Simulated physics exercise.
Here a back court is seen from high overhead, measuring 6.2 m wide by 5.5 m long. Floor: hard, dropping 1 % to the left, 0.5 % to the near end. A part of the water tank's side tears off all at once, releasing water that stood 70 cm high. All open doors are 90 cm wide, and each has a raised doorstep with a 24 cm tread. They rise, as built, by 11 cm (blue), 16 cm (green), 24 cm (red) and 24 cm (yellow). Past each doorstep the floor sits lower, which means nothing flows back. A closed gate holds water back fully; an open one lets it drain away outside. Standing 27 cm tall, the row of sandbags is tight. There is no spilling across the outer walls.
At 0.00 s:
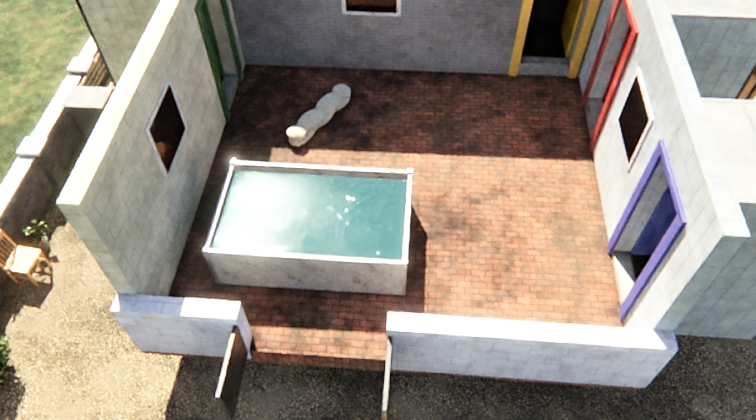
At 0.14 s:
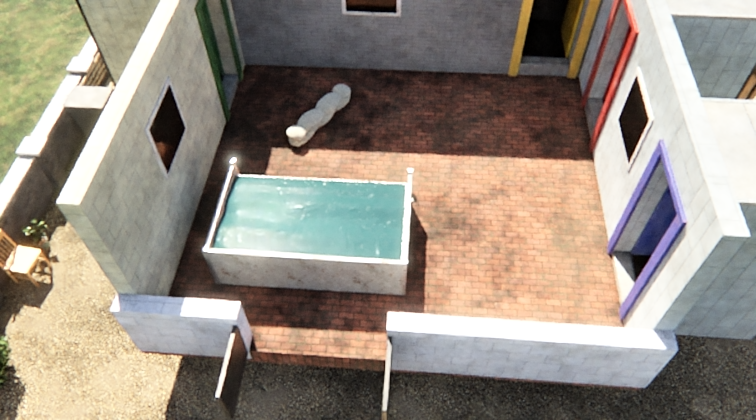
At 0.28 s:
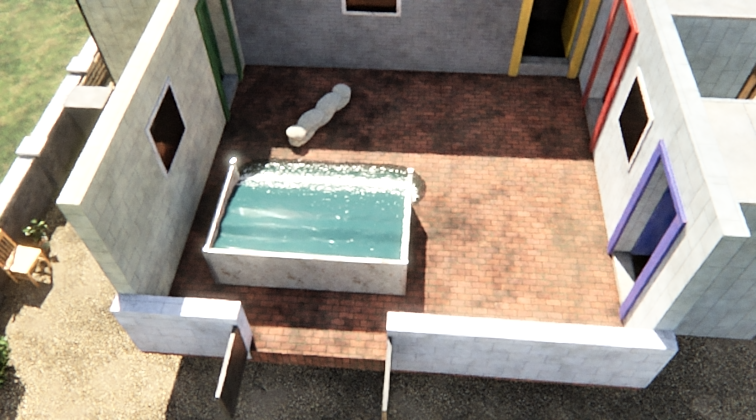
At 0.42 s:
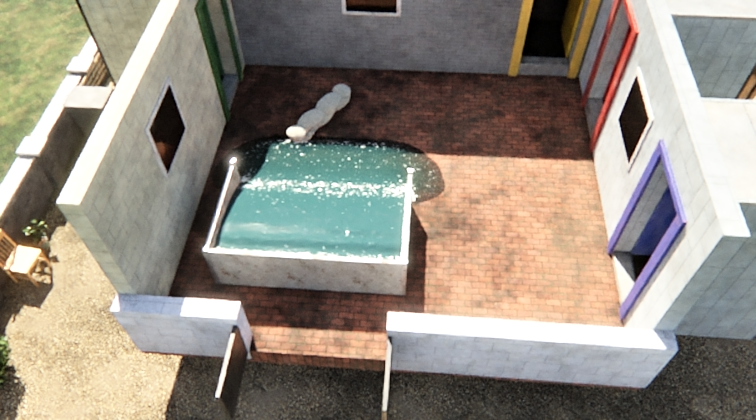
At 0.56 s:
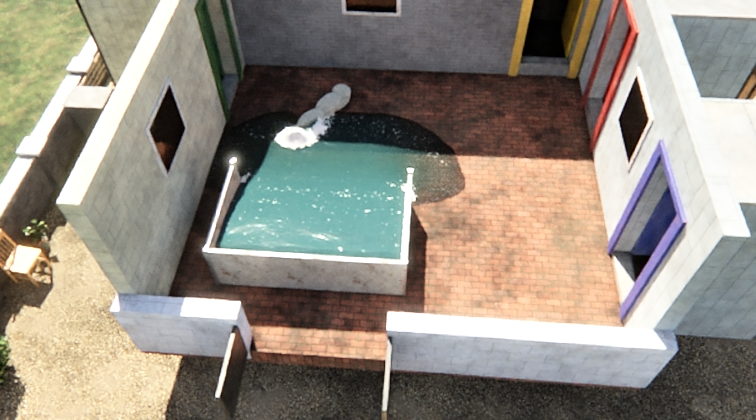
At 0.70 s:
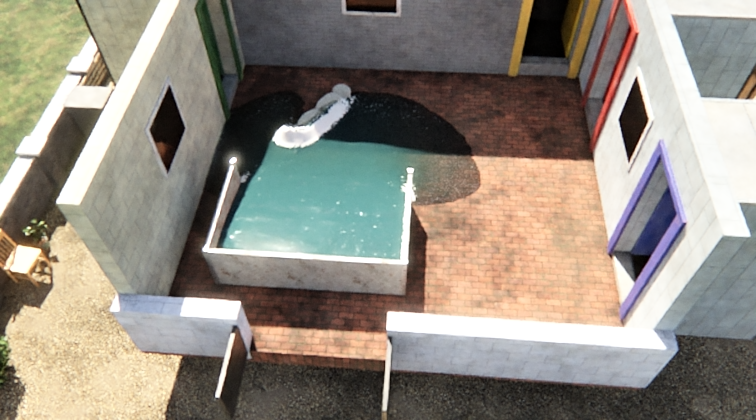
At the start, a rectangular tank of still, blue-green water sits on the brick floor of a walled court with coloured doorways. Its far side gives way and water pours out in a foaming sheet, then spreads across the bricks, darkening them and washing white around a pale, lumpy object.
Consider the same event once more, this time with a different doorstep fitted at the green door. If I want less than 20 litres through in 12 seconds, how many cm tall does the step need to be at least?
You would need about 19 cm.
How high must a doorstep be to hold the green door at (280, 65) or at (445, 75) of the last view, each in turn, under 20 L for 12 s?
About 26 and 24 cm.
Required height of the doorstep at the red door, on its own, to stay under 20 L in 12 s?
At red, about 17 cm.
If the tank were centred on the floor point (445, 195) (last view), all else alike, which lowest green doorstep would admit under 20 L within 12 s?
20 cm or thereabouts.
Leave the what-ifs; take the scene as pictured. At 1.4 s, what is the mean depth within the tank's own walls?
Around 27 centimetres.
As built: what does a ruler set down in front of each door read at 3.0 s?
Door by door in centimetres - blue 0, green 22, red 20, yellow 18.
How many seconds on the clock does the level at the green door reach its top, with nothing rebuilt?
Near 1.4 seconds.
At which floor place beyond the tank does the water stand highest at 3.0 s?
Near pixel (577, 86).
After 1.4 s water covers 45 % of the floor, deepest (53 cm) near (245, 67); 23 cm at the green door, 0 litres in over its 16 cm doorstep.
After 3.0 s water covers 55 % of the floor, deepest (36 cm) near (577, 86); 22 cm at the green door, 20 litres in over its 16 cm doorstep.
After 12.0 s water covers 95 % of the floor, deepest (13 cm) near (245, 67); 8 cm at the green door, 34 litres in over its 16 cm doorstep.
At the green door as built, the water arrived by 0.9 s and peaked near 23 cm at 1.4 s.
Run again over the same 12 s with other heights there, 38 litres in over 15.5 cm, 12 litres over 21 cm. The limit of 20 litres is kept from about 19 cm up.
